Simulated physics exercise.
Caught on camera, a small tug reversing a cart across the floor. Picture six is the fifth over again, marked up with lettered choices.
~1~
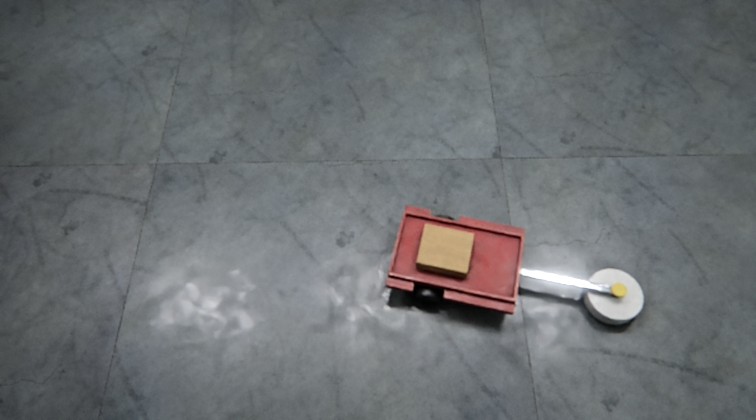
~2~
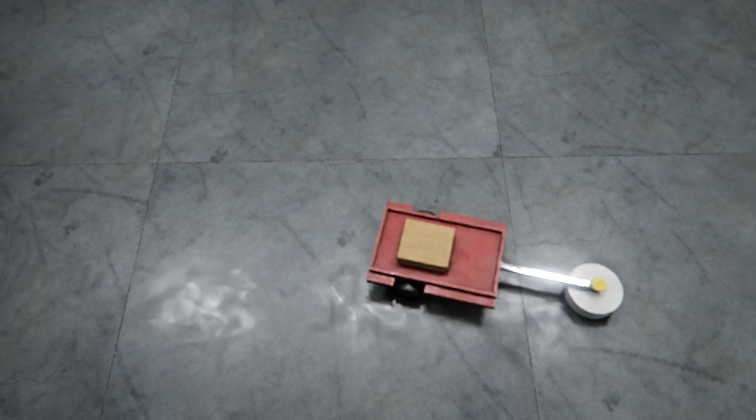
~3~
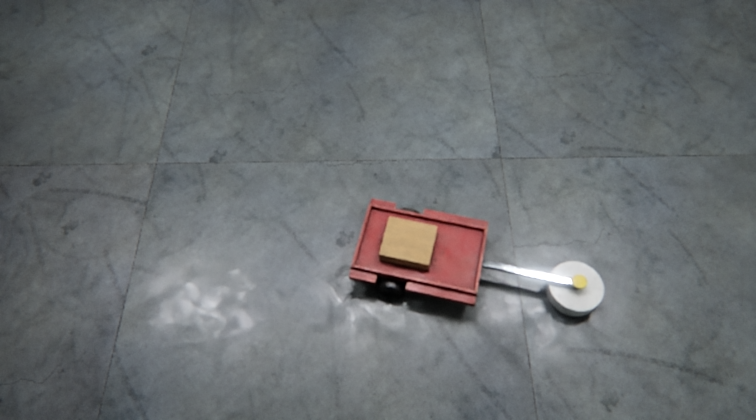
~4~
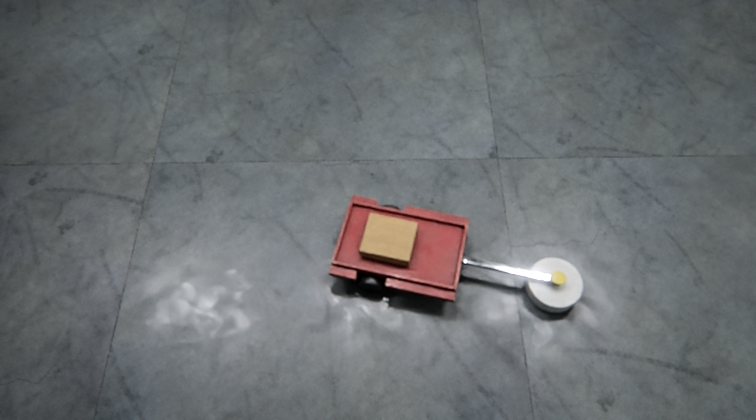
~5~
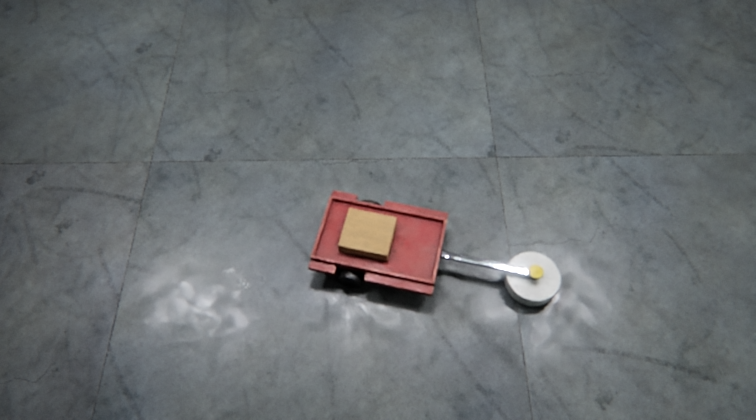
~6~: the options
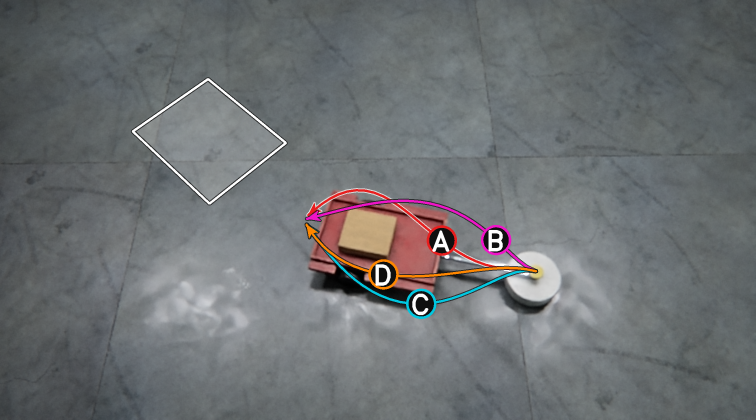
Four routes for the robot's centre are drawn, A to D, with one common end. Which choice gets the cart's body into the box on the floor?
Take C.
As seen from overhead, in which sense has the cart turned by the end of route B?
On that route, anticlockwise.
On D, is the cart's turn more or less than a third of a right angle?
Less.
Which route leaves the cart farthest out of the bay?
The widest miss is B.
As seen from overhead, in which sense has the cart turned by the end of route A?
It turns anticlockwise.
On the copy, A from (536, 271) via (413, 217) to (308, 215); B from (536, 271) via (429, 203) to (307, 219); C from (536, 271) via (400, 302) to (307, 224); D from (536, 271) via (414, 276) to (306, 225); the bay at (209, 137).
On C. First, robot (444, 306), cart (312, 223).
Then, robot (353, 283), cart (254, 181).
Finally, robot (305, 226), cart (210, 137); the cart stands in the bay.
By contrast, A leaves the cart at (152, 227), out of the bay; B leaves the cart at (151, 262), out of the bay; D leaves the cart at (183, 161), out of the bay.
